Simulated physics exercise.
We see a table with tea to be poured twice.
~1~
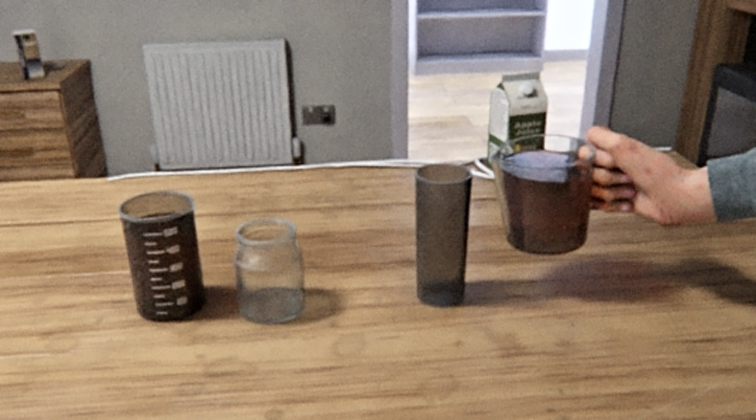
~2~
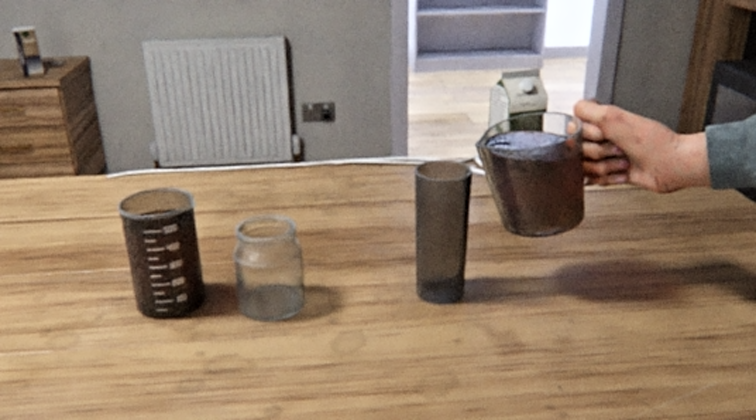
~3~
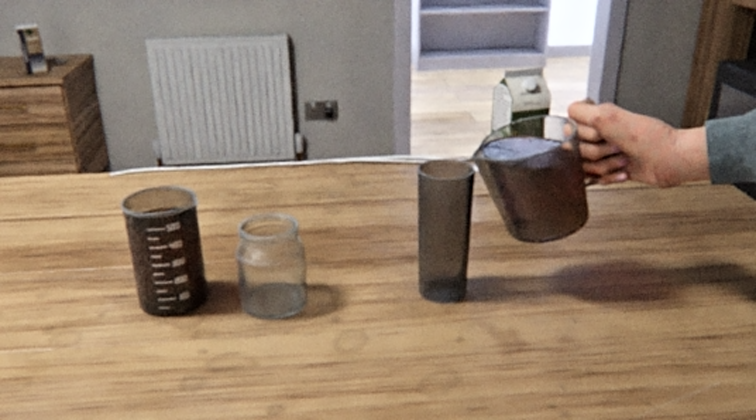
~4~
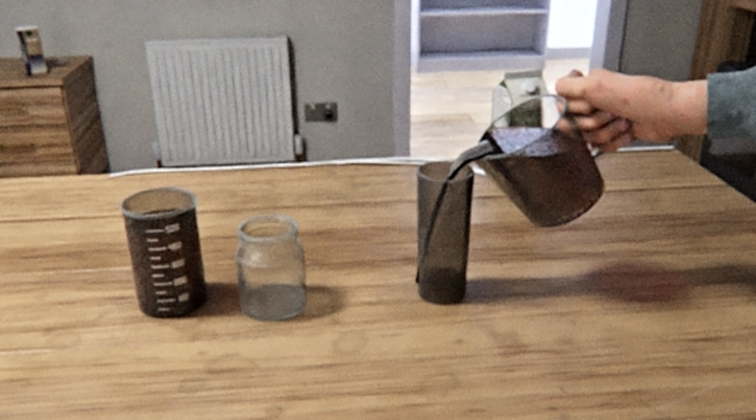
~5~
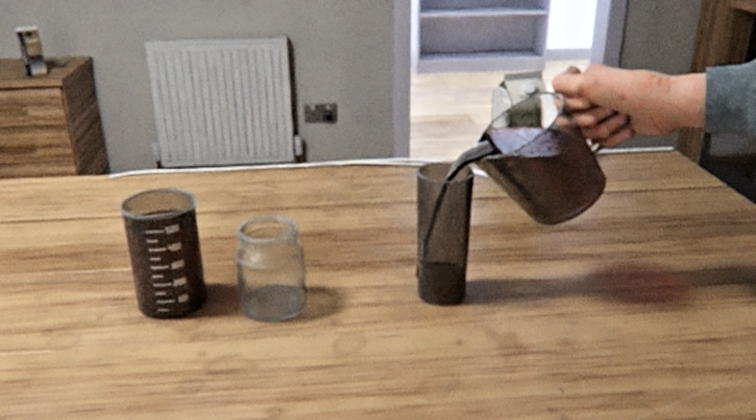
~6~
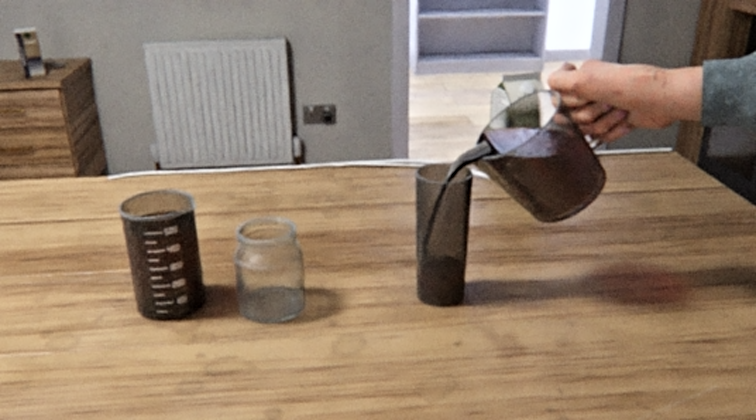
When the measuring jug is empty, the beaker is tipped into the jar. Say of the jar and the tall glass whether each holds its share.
Left, the jar overflows; right, the tall glass overflows.
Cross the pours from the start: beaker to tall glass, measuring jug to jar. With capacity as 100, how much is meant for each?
Near 120 and 160 in a hundred.
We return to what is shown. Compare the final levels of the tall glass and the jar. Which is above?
It is the one on the right.
Soon after, the tall glass is nearly full.
Later, the tall glass is full to the brim and has run over.
In the end, the jar is full to the brim and has run over; the tall glass is full to the brim and has run over.
